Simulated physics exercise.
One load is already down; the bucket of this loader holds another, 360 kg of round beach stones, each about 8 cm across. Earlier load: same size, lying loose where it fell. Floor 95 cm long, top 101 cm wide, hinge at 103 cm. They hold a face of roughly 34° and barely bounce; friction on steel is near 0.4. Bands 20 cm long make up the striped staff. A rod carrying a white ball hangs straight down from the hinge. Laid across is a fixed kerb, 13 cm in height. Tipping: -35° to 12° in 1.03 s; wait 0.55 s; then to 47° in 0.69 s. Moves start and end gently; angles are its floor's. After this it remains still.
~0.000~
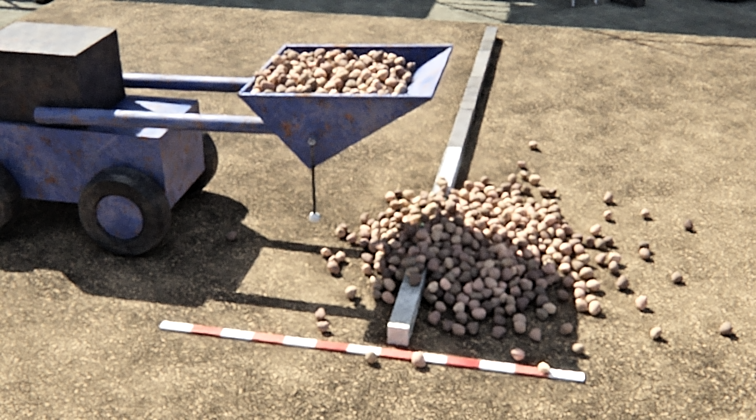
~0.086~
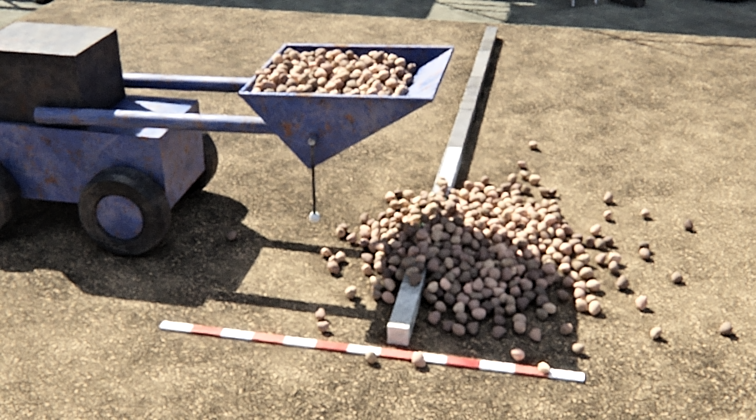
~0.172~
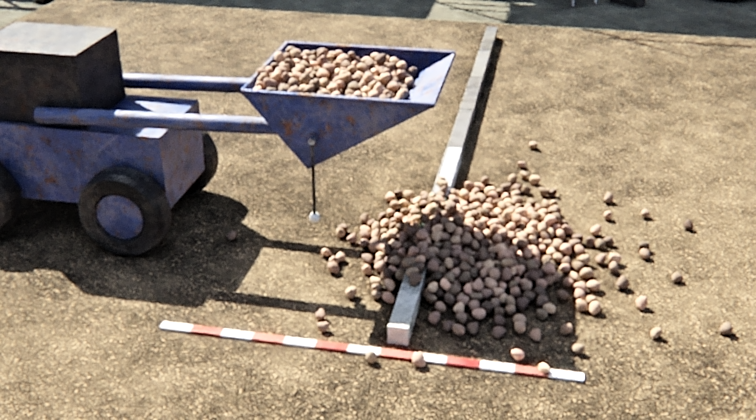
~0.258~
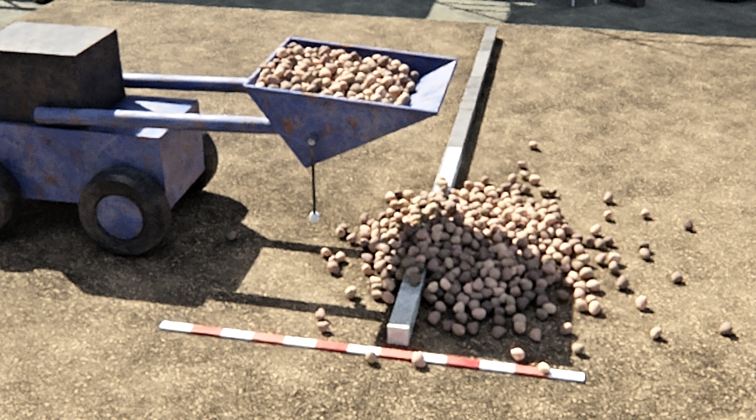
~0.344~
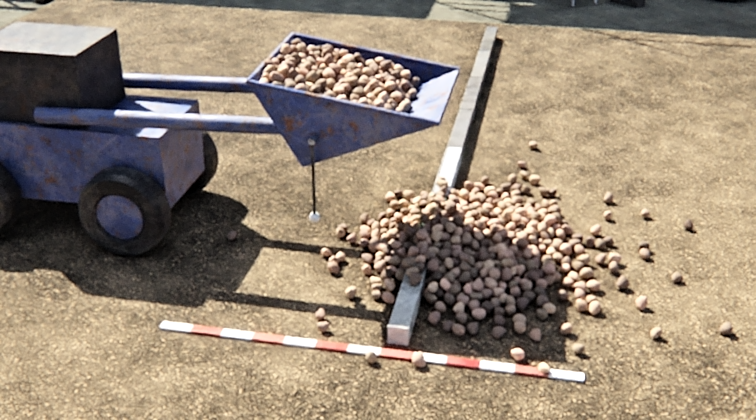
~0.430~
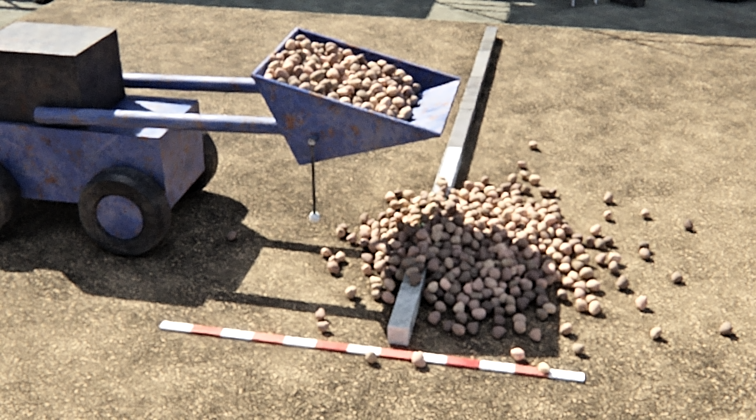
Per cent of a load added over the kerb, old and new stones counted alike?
Some 57 %.
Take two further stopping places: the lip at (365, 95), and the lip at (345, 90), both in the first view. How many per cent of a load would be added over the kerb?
First some 15, then 5 per cent.
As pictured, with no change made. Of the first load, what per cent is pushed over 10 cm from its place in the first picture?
5 per cent.
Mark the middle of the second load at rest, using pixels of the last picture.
Middle: Approx. (446, 233) px.
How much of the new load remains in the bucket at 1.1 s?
It holds some 100 percent.
After 0.8 s the floor is at 5°; in per cent of one load, 100 in the bucket, 23 on this side of the kerb, 78 over the kerb; the foremost stones are at (700, 265).
After 1.1 s the floor is at 12°; in per cent of one load, 99 in the bucket, 23 on this side of the kerb, 78 over the kerb; the foremost stones are at (700, 265).
After 2.7 s the floor is at 47°; in per cent of one load, 3 in the bucket, 64 on this side of the kerb, 134 over the kerb; the foremost stones are at (704, 270).
After 5.3 s the floor is at 47°; in per cent of one load, 0 in the bucket, 66 on this side of the kerb, 134 over the kerb; the foremost stones are at (704, 270). Net gain over the kerb, 57.
